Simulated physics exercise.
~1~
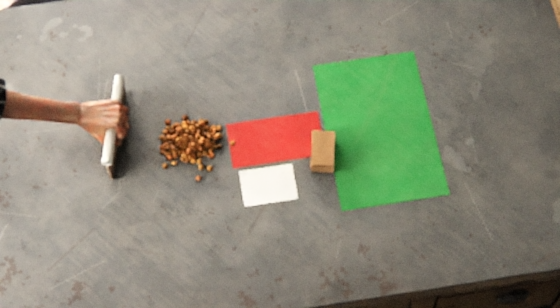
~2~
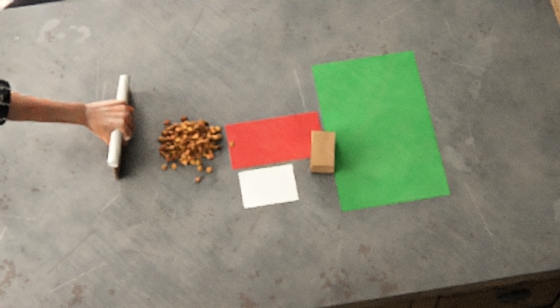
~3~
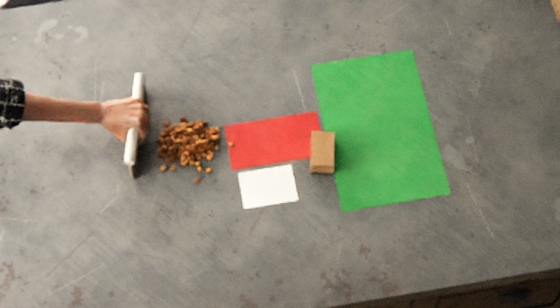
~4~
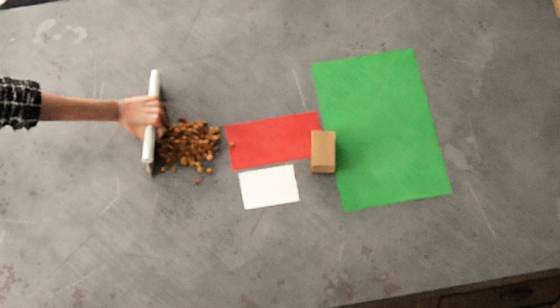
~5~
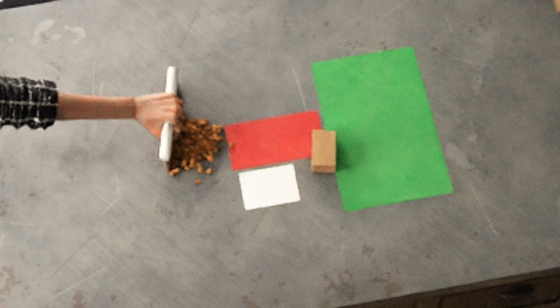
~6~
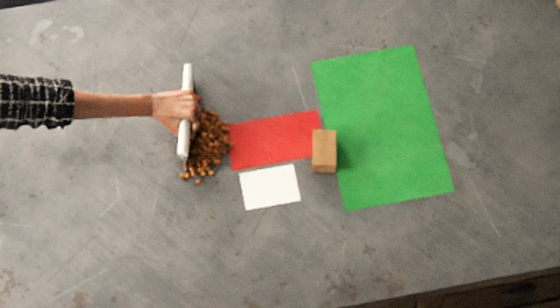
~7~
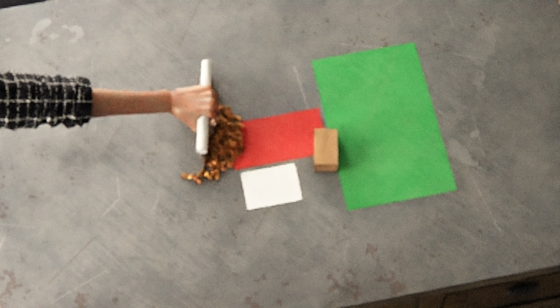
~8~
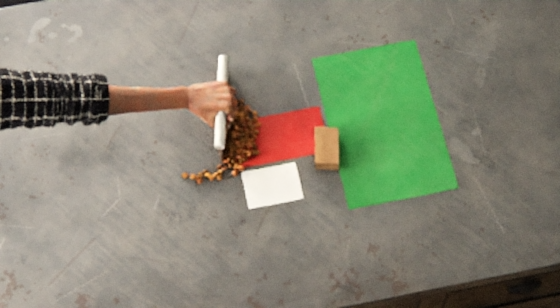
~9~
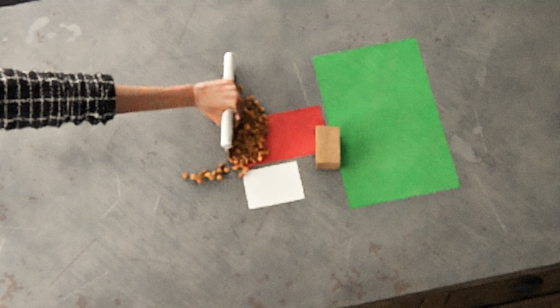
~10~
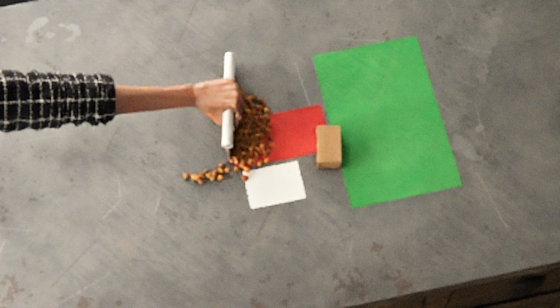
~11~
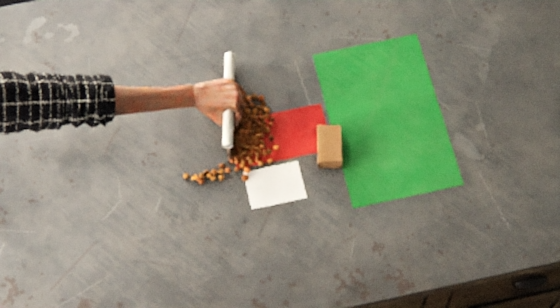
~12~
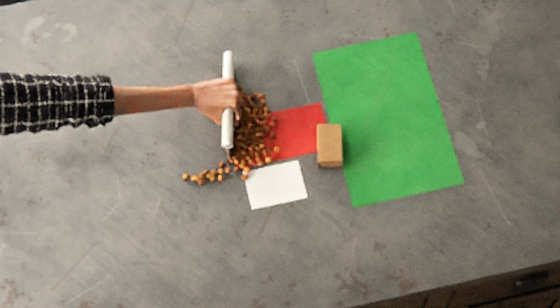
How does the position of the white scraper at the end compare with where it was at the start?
It starts at the left, clear of the pile of brown pieces, and ends further right, up against the pieces at the left part of the red mat.
